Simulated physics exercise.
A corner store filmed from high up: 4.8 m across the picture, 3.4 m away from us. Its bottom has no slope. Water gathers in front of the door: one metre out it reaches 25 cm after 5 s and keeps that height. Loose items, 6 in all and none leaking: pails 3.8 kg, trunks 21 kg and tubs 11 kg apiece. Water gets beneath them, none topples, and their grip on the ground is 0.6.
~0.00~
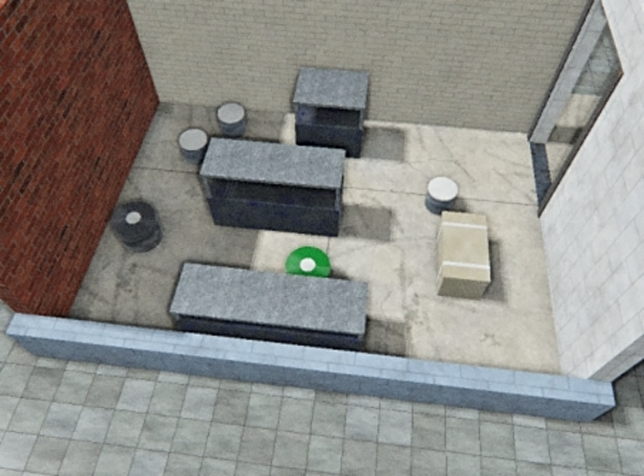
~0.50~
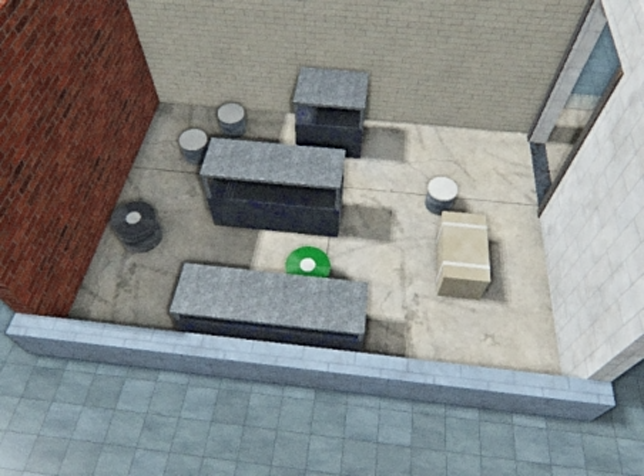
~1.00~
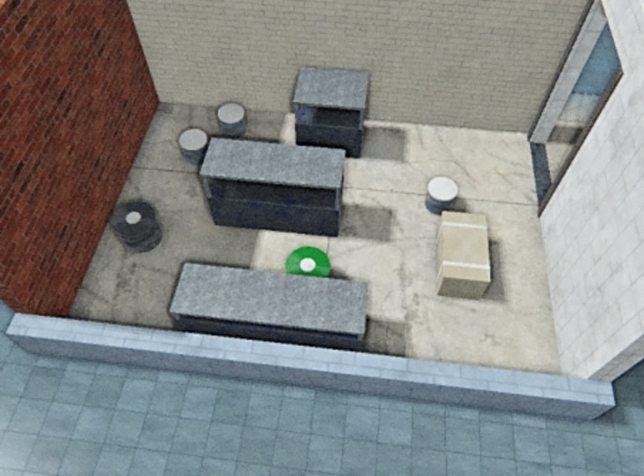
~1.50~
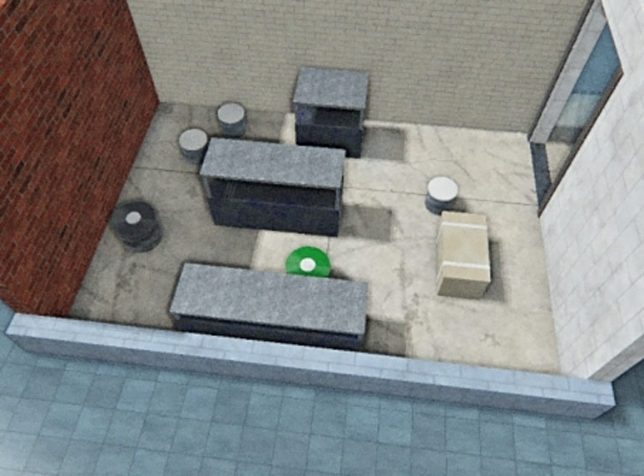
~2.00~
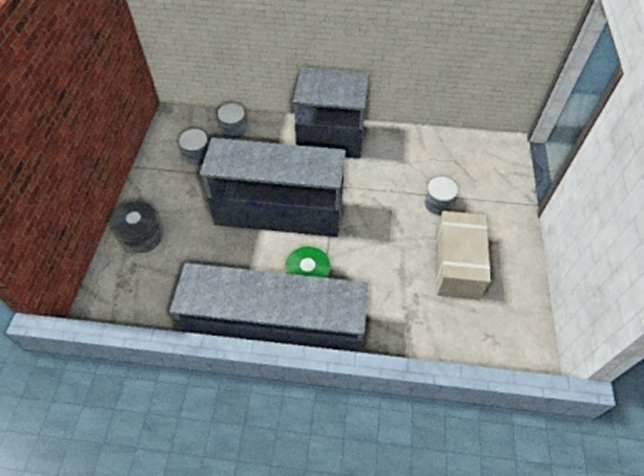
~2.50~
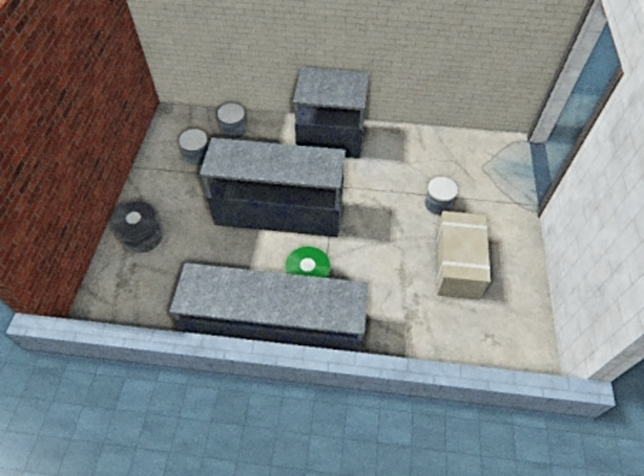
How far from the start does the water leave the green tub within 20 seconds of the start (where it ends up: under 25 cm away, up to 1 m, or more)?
Green tub slides a little.
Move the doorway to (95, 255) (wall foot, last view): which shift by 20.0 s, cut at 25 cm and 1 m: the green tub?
Then the green tub travels far.
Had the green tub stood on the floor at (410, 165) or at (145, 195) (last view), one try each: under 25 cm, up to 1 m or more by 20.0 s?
In that order: It travels far; it travels far.
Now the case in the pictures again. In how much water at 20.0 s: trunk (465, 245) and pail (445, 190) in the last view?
About 13 and 17 cm.
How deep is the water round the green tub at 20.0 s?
Roughly 17 cm.
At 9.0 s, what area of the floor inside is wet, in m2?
Some 14 m2.
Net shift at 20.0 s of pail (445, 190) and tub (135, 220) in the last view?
In that order: 150 cm, 100 cm.
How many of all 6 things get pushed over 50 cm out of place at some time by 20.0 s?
That makes 5.
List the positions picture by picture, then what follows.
In the first picture, the green tub at (308, 265), on the bottom; water covers 0.0 m2; 0 of 6 have shifted.
In the second picture, the green tub at (308, 265), on the bottom; 0.0 m2 under water; 0 of 6 have shifted.
In the third picture, the green tub at (308, 265) rests on the ground; water covers 0.0 m2; 0 of 6 have shifted.
In the fourth picture, the green tub at (308, 265), on the bottom; water covers 0.0 m2; 0 of 6 have shifted.
In the fifth picture, the green tub at (308, 265) rests on the ground; water covers 0.0 m2; 0 of 6 have shifted.
In the sixth picture, the green tub at (308, 265), on the bottom; water covers 0.4 m2; 0 of 6 have shifted.
After 4.0 s the green tub is near (308, 265), 0.0 m from its start, aground; 0 afloat.
After 9.0 s the green tub is near (243, 243), 0.7 m from its start, aground; 2 afloat.
After 16.0 s the green tub is near (221, 249), 0.9 m from its start, afloat; 6 afloat.
After 20.0 s the green tub is near (232, 254), 0.7 m from its start, afloat; 6 afloat.
